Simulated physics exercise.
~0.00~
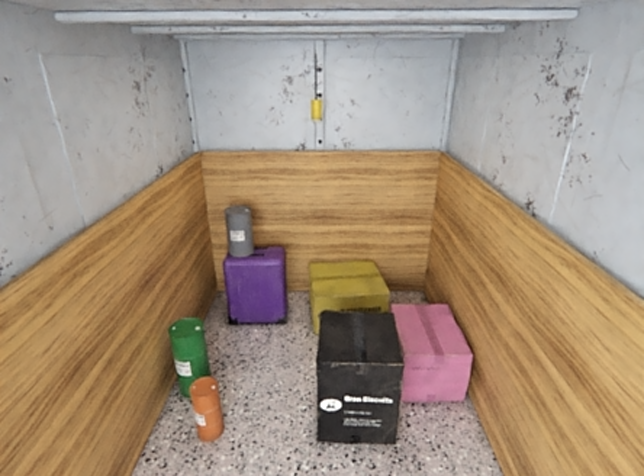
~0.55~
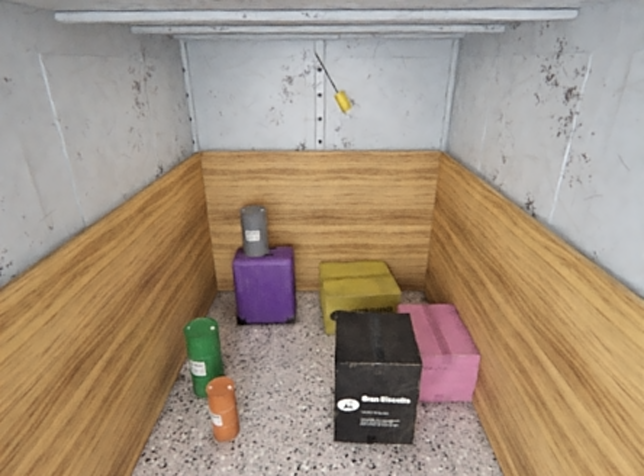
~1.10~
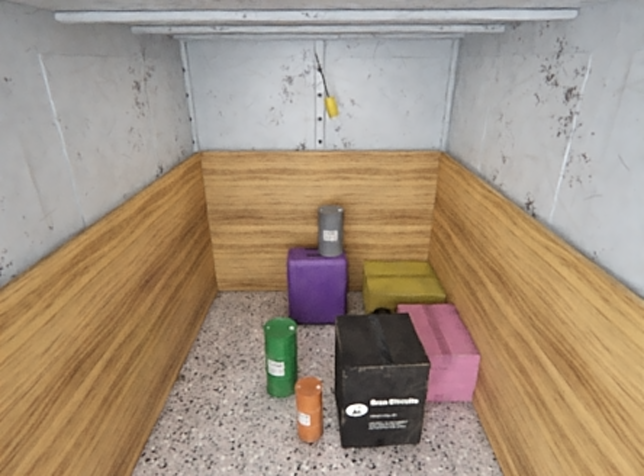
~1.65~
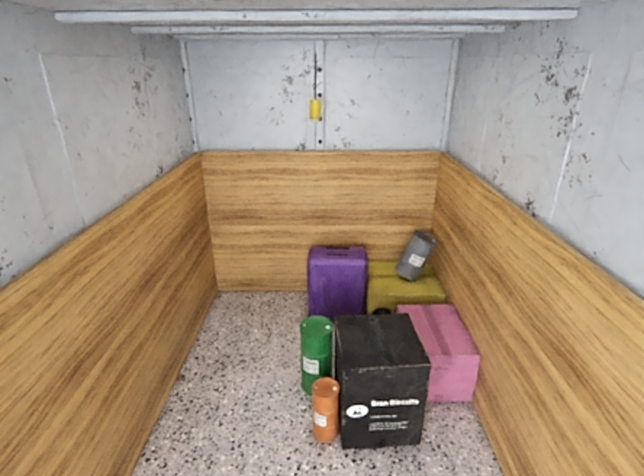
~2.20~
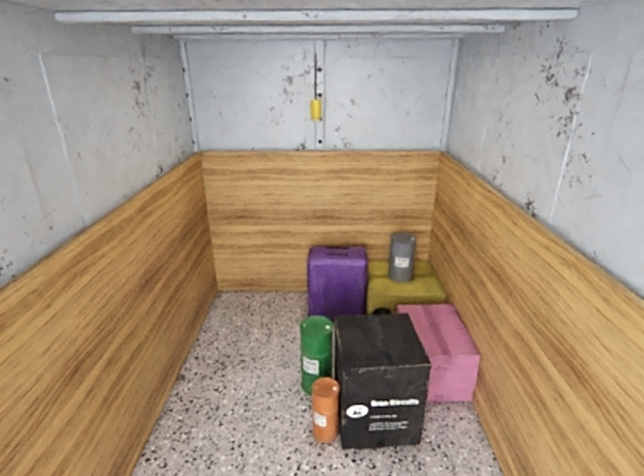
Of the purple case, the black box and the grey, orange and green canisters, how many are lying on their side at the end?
None of them are lying on their side; the purple case, the black box and all three canisters are upright at the end.
